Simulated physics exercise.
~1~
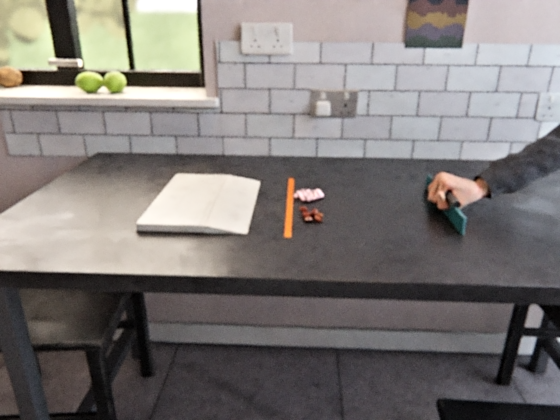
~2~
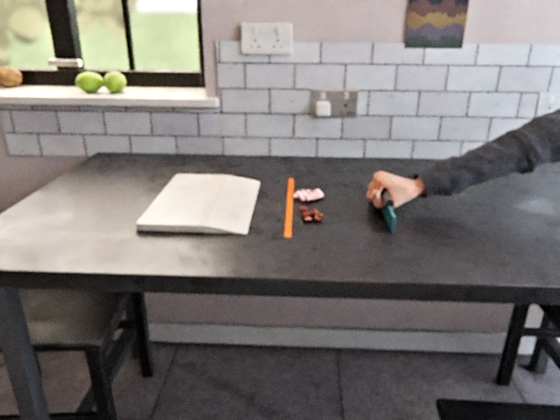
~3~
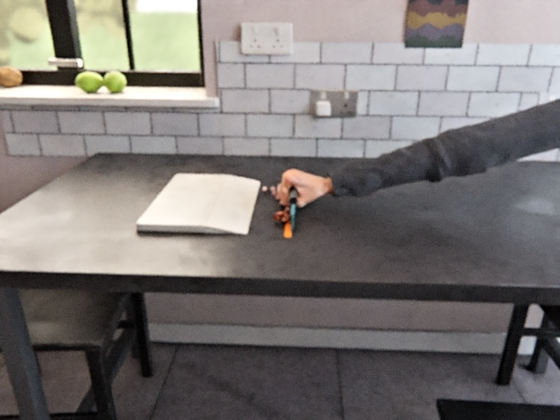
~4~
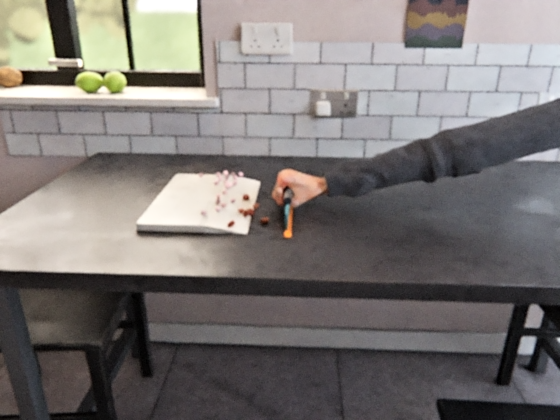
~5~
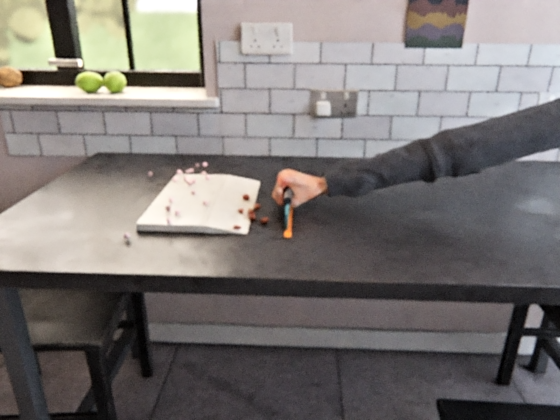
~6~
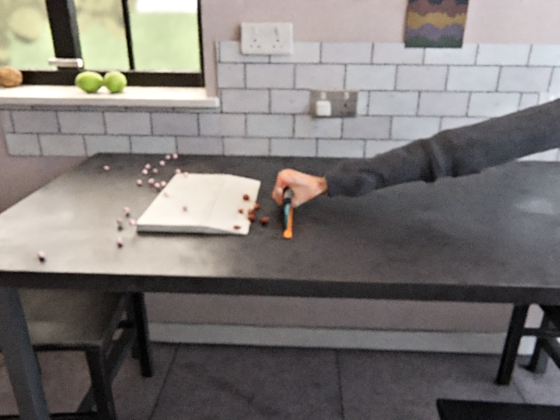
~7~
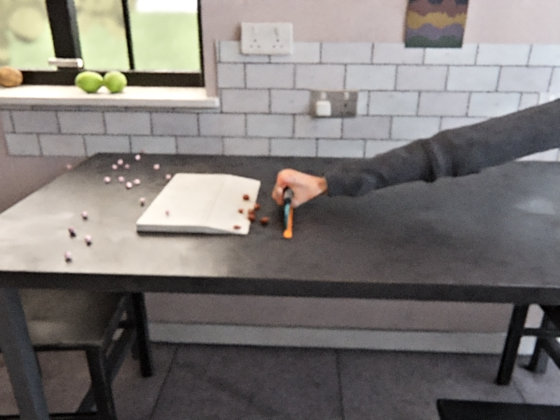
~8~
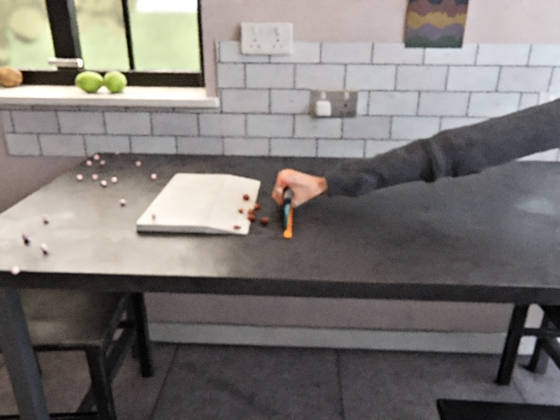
An arm in a dark grey sleeve reaches in from the right over a dark kitchen table, seen from the front, holding a teal scraper. A white slab with a sloping edge lies left of centre, beside an orange tape strip and two small piles, pale pink behind and reddish brown in front. The hand sweeps the scraper left, pushing both piles towards the slab, and stops at the tape. The pink bits fly over the slab and scatter across the table's left side. The brown bits stay behind, some on the slab's near edge, the rest short of it.
